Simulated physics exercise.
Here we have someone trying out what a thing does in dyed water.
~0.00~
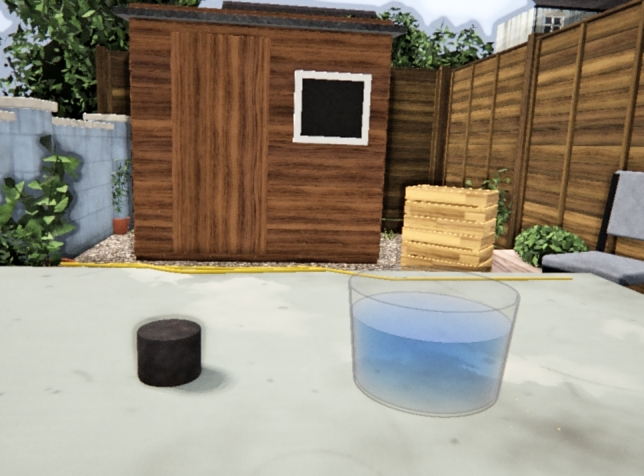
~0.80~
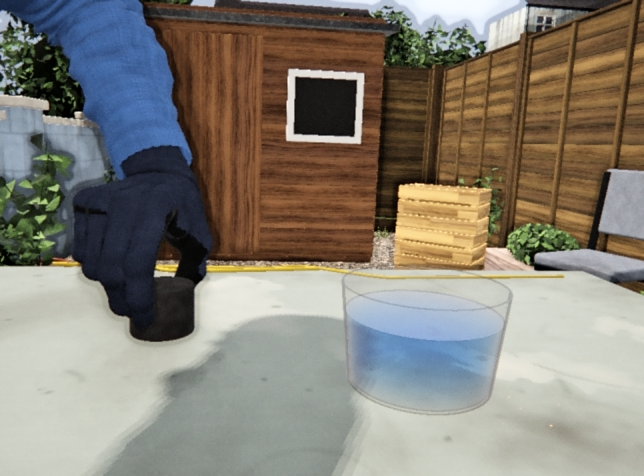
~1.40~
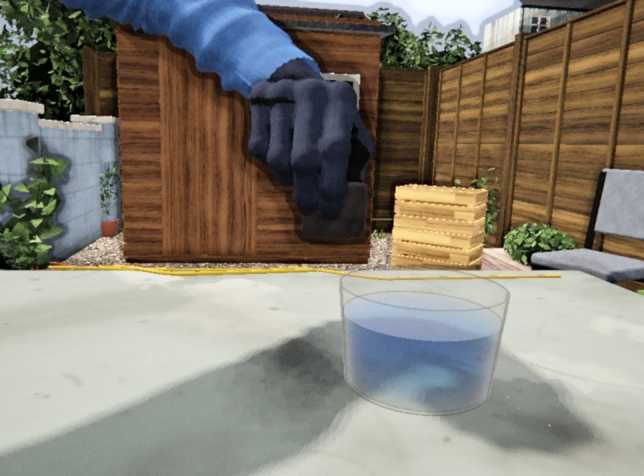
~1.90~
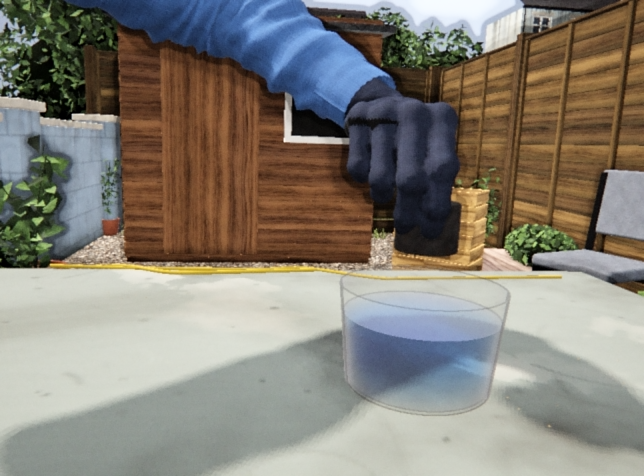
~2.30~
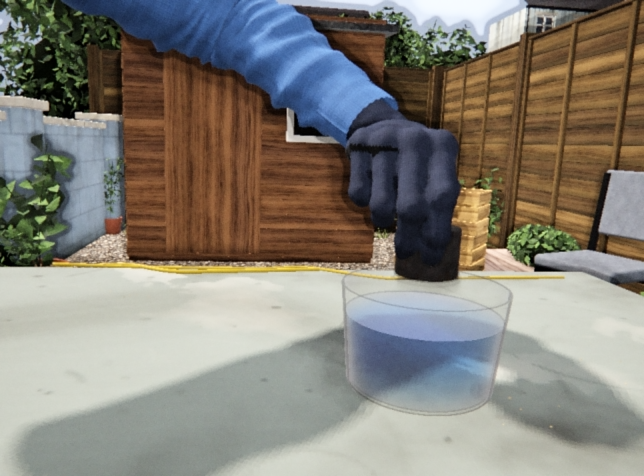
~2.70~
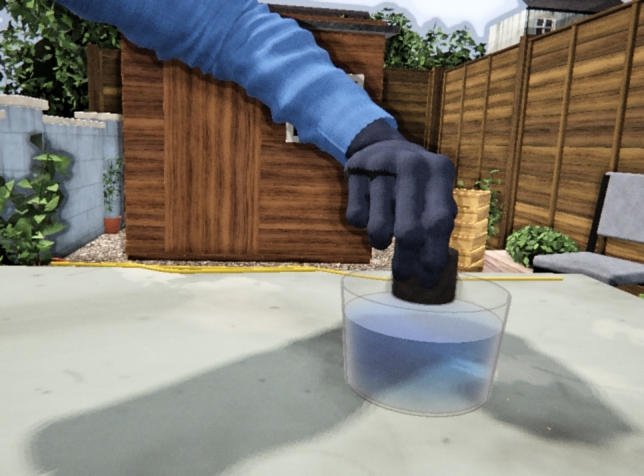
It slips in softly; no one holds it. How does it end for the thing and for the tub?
What you'd see is that the thing drops down while the tub holds everything.
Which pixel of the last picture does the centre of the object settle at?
Its centre ends up around (418, 355) in the last picture.
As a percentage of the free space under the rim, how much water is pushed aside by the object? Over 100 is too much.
That's roughly 20 percent.
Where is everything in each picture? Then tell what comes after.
In the first frame, the iron weight lies on the top at (170, 352); tub (428, 333) about two thirds full.
In the second frame, a hand picks up the iron weight at (162, 307); tub about two thirds full, surface at (423, 313).
In the third frame, the iron weight is carried over at (334, 208); tub (419, 332) about two thirds full.
In the fourth frame, the iron weight is above the tub at (427, 226); tub about two thirds full, surface at (421, 314).
In the fifth frame, the iron weight comes down at (428, 250); tub (421, 332) about two thirds full.
In the sixth frame, the iron weight is just over the surface at (425, 272); tub about two thirds full, surface at (421, 315).
After 3.0 s, the iron weight enters the dyed water; the tub is about three quarters full.
After 3.4 s, the iron weight goes on down; the tub is about three quarters full.
After 5.0 s, the iron weight lies on the bottom; the tub is about three quarters full; nothing is spilt.
